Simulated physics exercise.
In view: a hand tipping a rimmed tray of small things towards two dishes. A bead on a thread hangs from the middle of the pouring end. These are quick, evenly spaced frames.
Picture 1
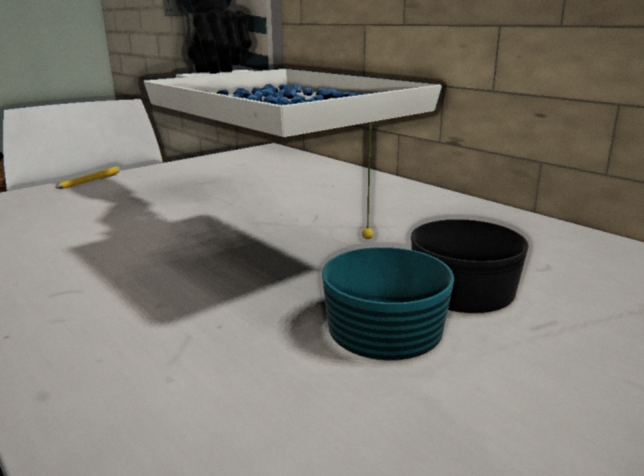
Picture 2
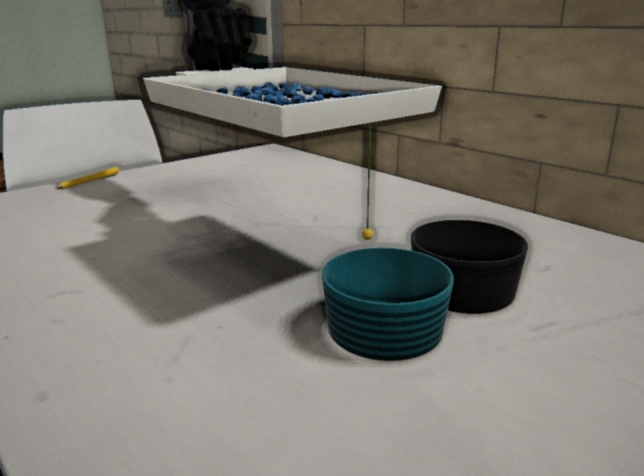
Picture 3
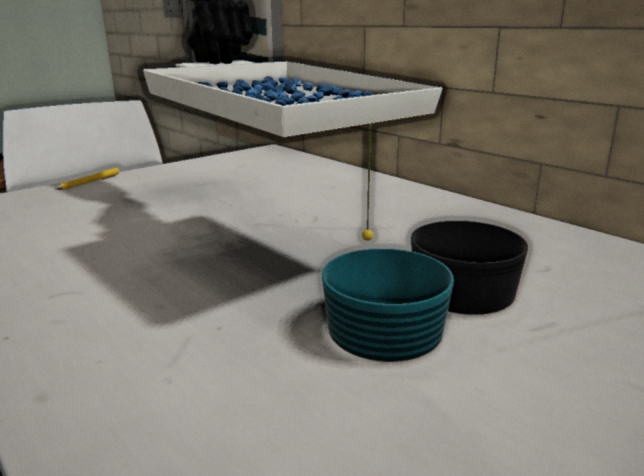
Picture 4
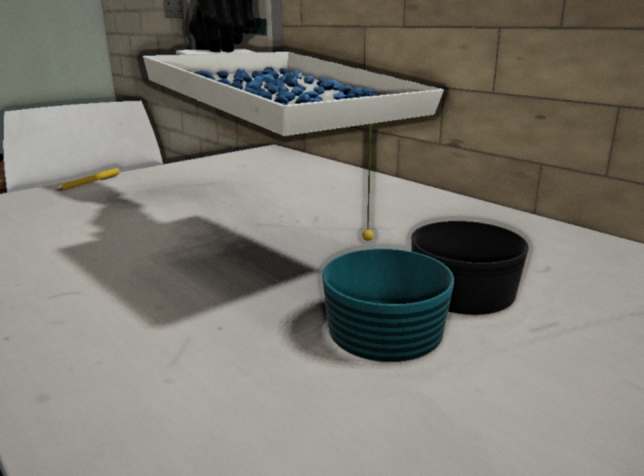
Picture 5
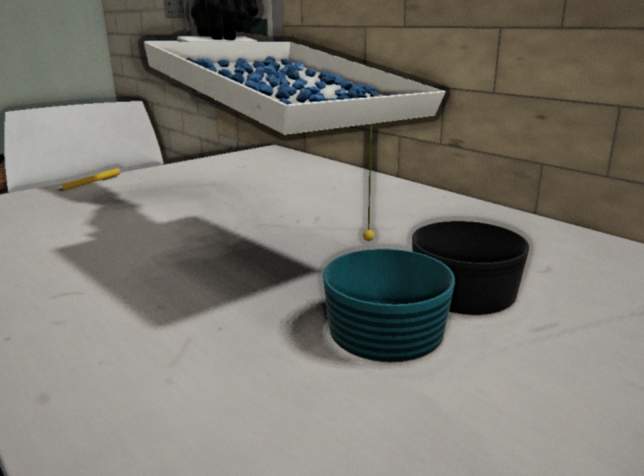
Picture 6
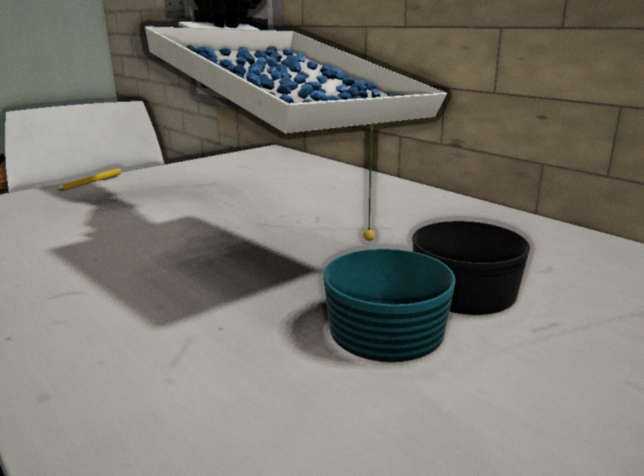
A white tray of blue stones slowly tilts, its far end rising above two dishes.
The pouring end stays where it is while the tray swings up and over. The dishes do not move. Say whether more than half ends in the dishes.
Caught overall: The larger part.
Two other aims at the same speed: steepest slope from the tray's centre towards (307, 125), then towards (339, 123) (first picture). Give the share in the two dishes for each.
In turn 20 and 70 in a hundred.
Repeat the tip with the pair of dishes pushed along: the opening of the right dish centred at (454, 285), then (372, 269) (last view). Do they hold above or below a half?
First under half, then less than half.
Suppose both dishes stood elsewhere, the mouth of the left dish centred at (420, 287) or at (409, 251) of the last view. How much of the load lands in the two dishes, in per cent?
About 70 and 80 per cent.
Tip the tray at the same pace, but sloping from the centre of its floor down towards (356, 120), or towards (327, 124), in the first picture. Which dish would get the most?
At the first place the left dish, at the second left.
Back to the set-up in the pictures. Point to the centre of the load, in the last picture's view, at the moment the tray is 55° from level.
Near (382, 88).
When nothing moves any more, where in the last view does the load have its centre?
Roughly at (454, 293).
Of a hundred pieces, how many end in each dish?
About: Left dish 40, right dish 60 per cent.
Soon, tray tipped steeply; all on the tray.
A while on, tray tipped right over; most on the tray; a stray few in the left dish; a small part in the right dish; a small part in the air.
Towards the end, tray tipped past a quarter turn; about a third in the left dish; about two thirds in the right dish; a small part outside both.
Finally, tray tipped past a quarter turn; about a third in the left dish; about two thirds in the right dish; a small part outside both.
